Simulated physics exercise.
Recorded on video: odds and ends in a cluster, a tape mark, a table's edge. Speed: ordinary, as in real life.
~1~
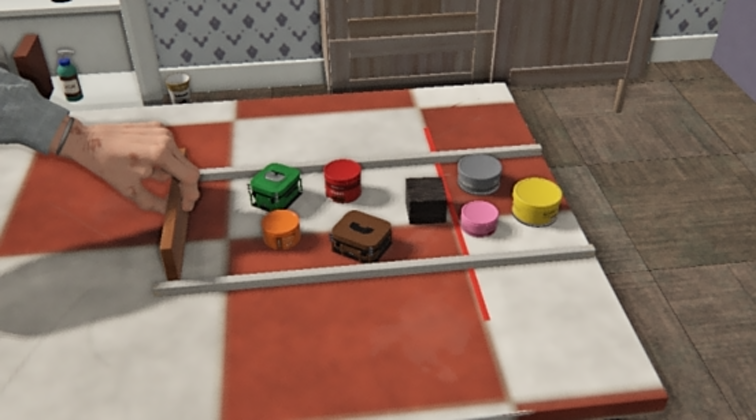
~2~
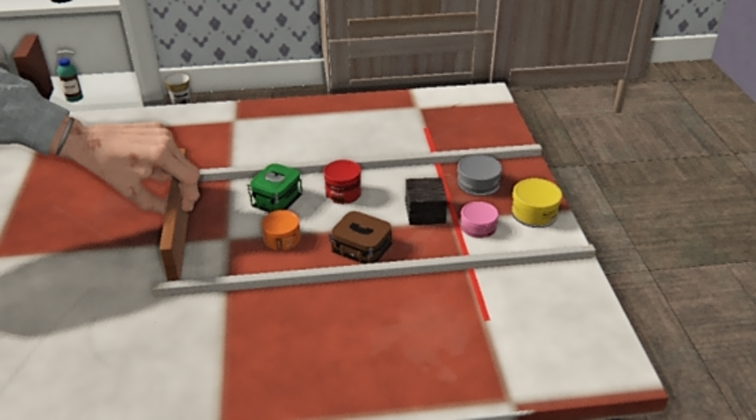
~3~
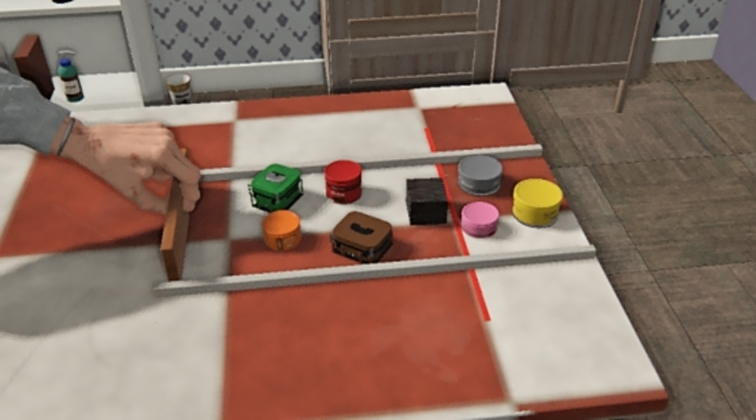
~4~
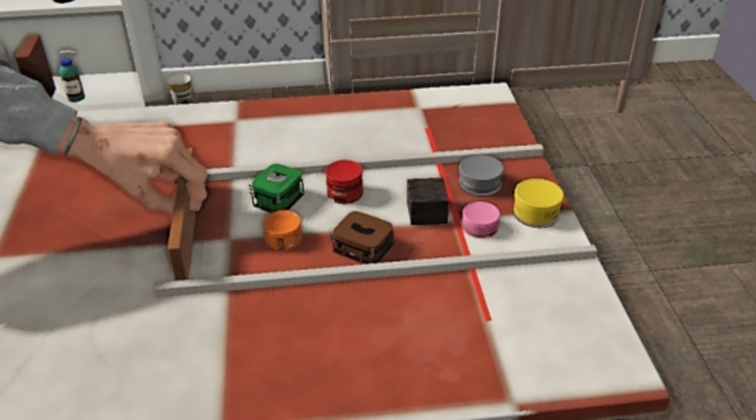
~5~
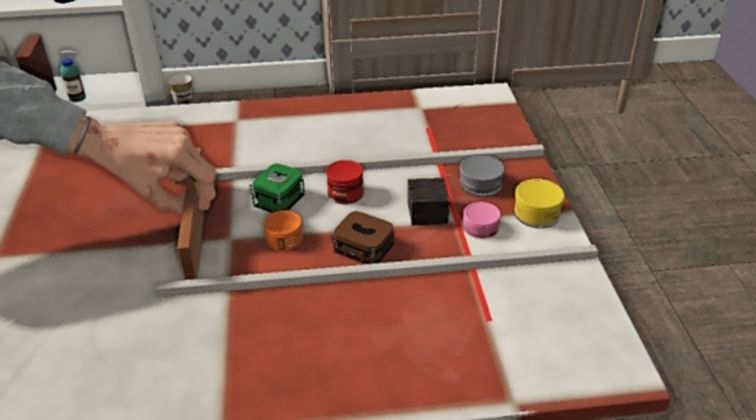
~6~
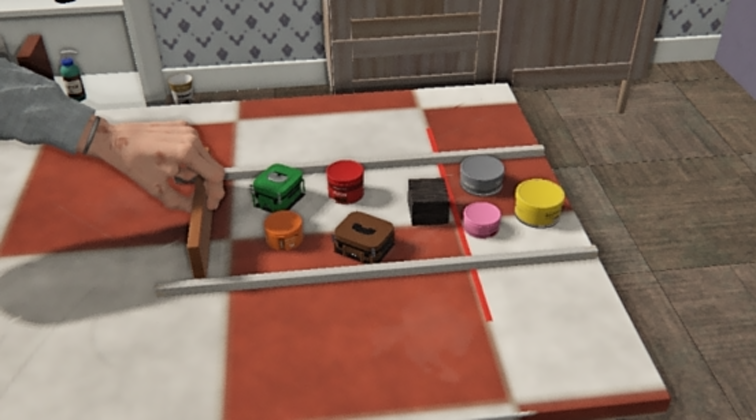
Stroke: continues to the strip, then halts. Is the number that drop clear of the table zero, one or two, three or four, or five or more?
It is zero.
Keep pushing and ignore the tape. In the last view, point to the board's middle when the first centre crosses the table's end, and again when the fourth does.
Pixels in order: Roughly (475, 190), roughly (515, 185).
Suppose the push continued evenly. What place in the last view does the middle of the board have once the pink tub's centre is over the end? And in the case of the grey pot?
Middle approx. at (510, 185), then approx. at (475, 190).
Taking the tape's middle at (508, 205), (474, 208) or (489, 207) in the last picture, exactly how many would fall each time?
The counts: 2, 0 and 2.
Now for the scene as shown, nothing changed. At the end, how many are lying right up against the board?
Looks like 3 of them, all told.
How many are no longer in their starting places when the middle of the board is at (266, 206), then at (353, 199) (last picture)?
By then 2, and later 4.
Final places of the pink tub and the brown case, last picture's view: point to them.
Final positions - pink tub around (520, 220), brown case around (487, 235).
Soon after, none off yet; yellow pot at rest near (539, 204); grey pot at rest near (482, 176); pink tub at rest near (482, 221).
After that, none off yet; yellow pot at rest near (539, 204); grey pot displaced a little near (498, 174); pink tub at rest near (485, 222).
In the end, the number that fall off is zero.
